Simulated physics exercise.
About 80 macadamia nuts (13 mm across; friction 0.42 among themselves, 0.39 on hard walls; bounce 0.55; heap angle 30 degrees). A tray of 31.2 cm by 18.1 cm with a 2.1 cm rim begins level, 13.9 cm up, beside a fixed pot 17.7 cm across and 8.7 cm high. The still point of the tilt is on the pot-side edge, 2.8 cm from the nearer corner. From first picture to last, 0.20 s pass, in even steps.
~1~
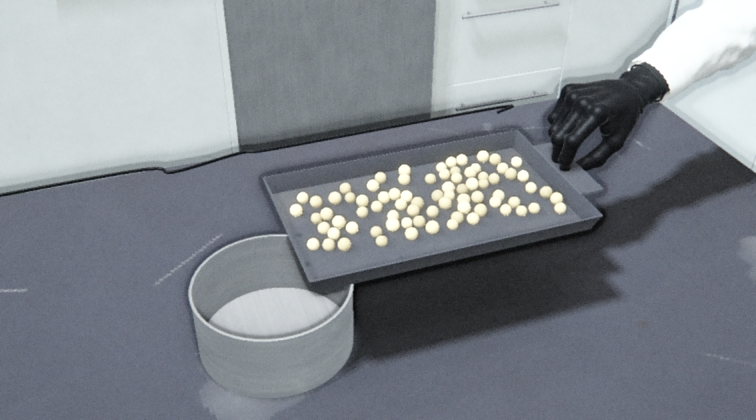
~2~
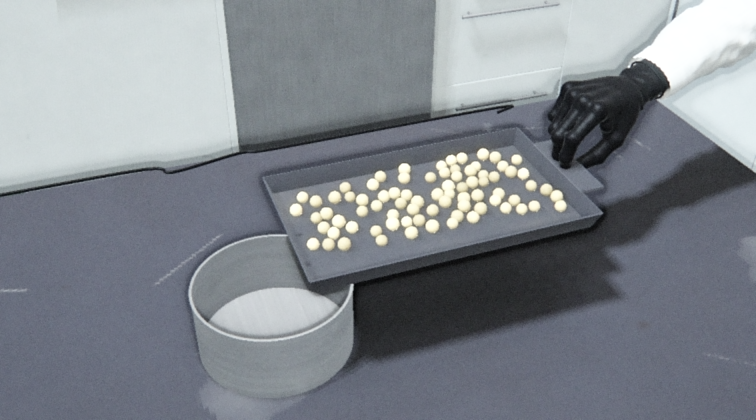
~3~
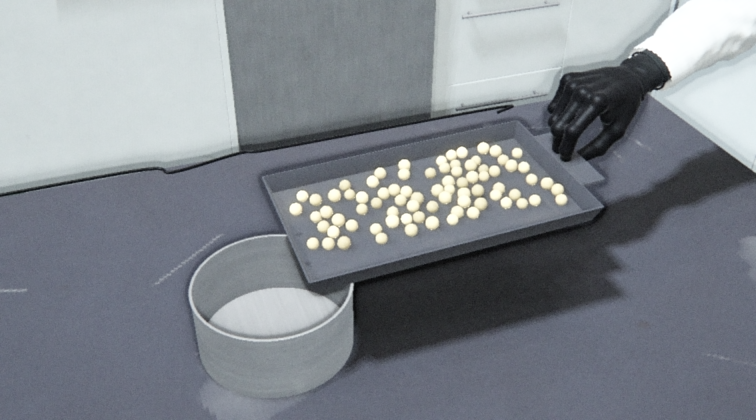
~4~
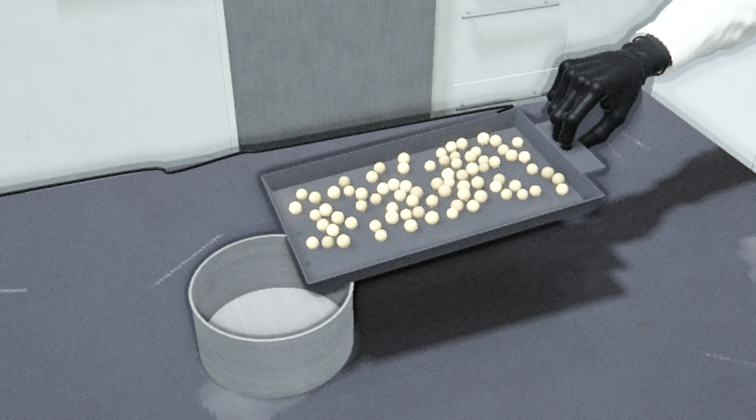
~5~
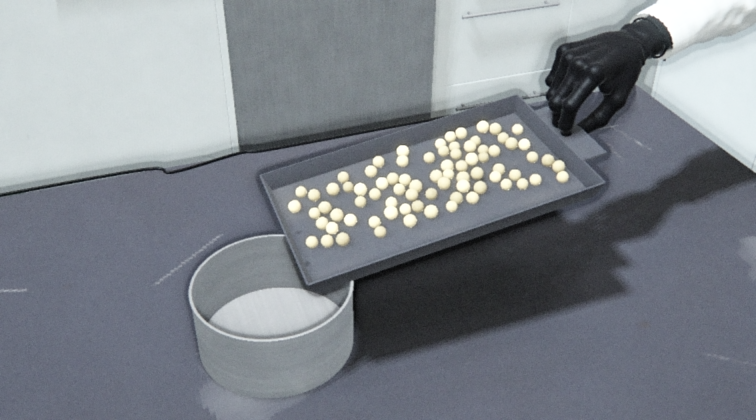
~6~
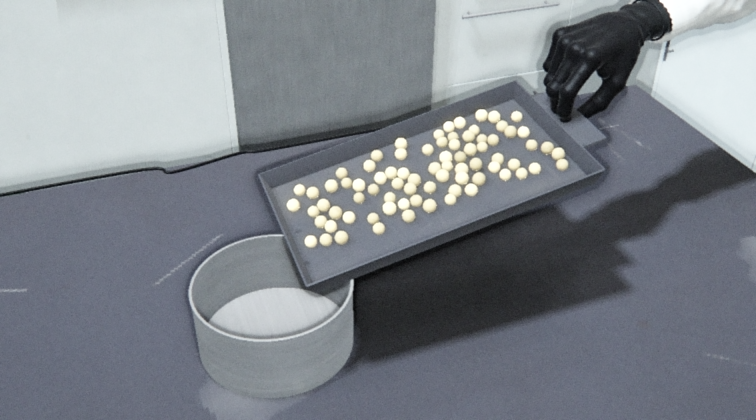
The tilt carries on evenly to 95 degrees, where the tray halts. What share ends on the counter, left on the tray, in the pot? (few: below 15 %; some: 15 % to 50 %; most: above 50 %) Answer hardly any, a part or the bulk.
Counter a part, tray hardly any, pot the bulk.
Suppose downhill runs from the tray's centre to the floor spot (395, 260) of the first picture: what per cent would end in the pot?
Some 5 per cent.
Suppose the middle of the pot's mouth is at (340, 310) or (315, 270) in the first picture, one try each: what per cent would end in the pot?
About 55 and 5 per cent.
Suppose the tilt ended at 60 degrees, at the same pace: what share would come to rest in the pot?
Then about 25 per cent.
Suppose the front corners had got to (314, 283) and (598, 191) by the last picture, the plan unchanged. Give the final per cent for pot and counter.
Pot 0, counter 100.
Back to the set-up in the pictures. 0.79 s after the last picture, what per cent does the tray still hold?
About 55 per cent.
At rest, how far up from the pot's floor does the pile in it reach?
Roughly 1.5 cm.
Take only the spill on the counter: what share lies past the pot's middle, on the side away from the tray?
Roughly 80 per cent.
Then, 0.48 s after the last picture, tilt 52 degrees; the tray holds 100 %, the pot 0 %.
Then, 0.79 s after the last picture, tilt 78 degrees; the tray holds 55 %, the pot 15 %.
Then, 1.20 s after the last picture, tilt 95 degrees; the tray holds 0 %, the pot 70 %.
In the end, counter 30 %, tray 0 %, pot 70 %.
